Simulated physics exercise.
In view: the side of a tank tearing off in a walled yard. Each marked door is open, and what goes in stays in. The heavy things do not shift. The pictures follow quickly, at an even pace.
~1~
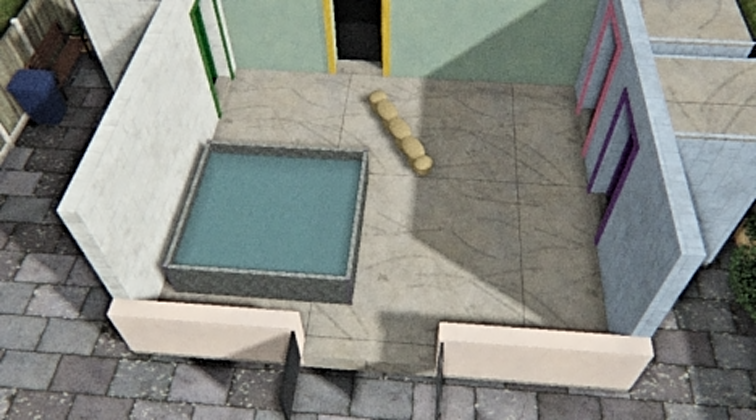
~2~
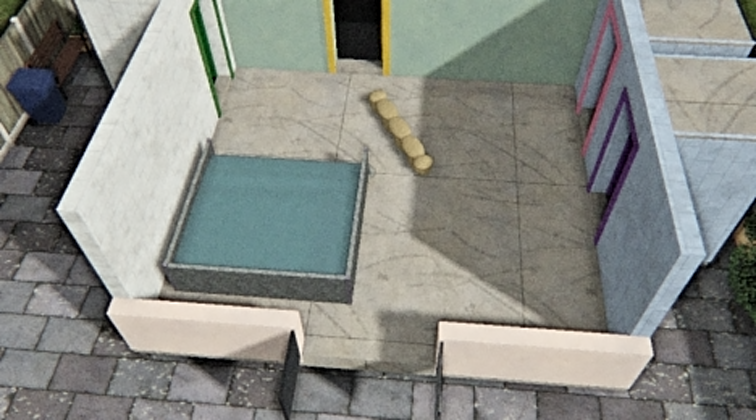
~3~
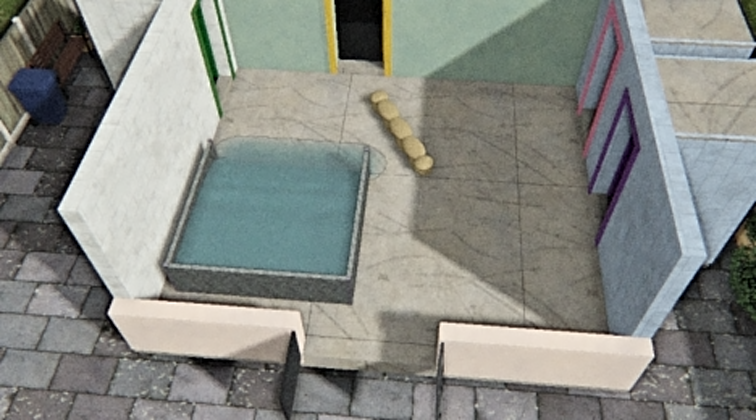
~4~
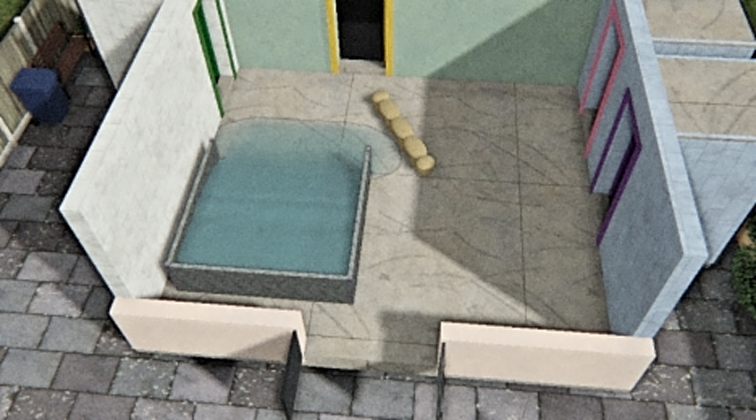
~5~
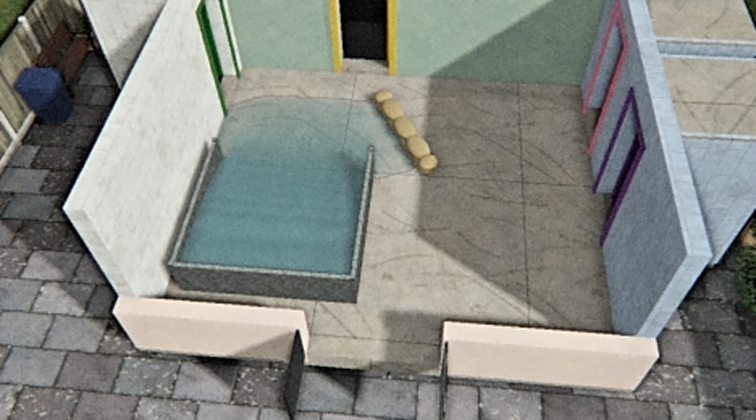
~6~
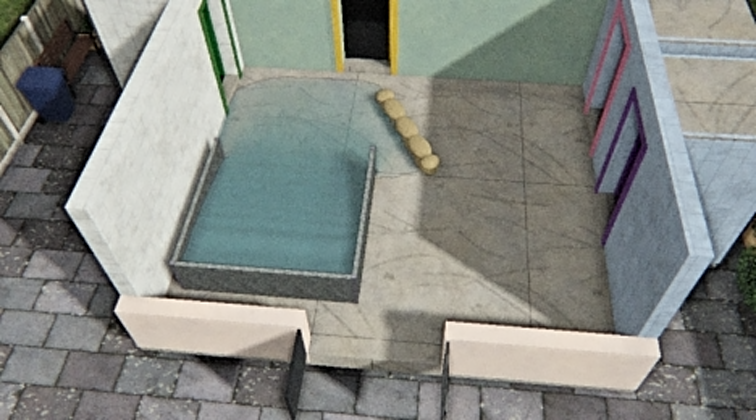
A walled yard with a pale stone floor and grey paving outside is seen from high above. A grey-walled tank of blue-green water sits at left, near a diagonal row of tan rounded bags, with green, yellow, pink and purple doorways around them. The tank's far side gives way, and water pours out through the gap, spreading across the floor toward the back wall and the bags, while the camera shifts very slightly.
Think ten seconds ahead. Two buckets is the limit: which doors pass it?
The pink door holds within the limit; the yellow door floods; the purple door holds within the limit; the green door floods.
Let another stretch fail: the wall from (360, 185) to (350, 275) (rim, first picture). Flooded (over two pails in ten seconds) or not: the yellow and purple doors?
Then: The yellow door is under, the purple door goes over.
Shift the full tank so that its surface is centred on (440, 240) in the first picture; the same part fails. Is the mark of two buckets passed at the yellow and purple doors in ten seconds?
My reading: Yellow door takes less, purple door passes that mark.
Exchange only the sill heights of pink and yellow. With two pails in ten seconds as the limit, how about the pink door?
One by one: Pink door is under.
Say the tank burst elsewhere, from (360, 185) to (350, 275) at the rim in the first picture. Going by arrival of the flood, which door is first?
The purple door.
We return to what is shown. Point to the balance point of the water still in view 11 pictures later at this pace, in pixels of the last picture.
Close to (303, 157).
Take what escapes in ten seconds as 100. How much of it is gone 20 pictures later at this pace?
Some 60 per cent.
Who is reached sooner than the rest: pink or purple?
I say the pink-painted one.
A moment on, water covers 25 % of the floor; the pink door not reached, the yellow door over two buckets in, the purple door not reached, the green door wet at the sill, nothing in.
Next, water covers 30 % of the floor; the pink door not reached, the yellow door far over two buckets in, the purple door not reached, the green door over two buckets in.
Then, water covers 55 % of the floor; the pink door not reached, the yellow door far over two buckets in, the purple door not reached, the green door far over two buckets in.
Later, water covers 90 % of the floor; the pink door wet at the sill, nothing in, the yellow door far over two buckets in, the purple door wet at the sill, nothing in, the green door far over two buckets in.
In the end, water covers 90 % of the floor; the pink door wet at the sill, nothing in, the yellow door far over two buckets in, the purple door under two buckets in, the green door far over two buckets in.
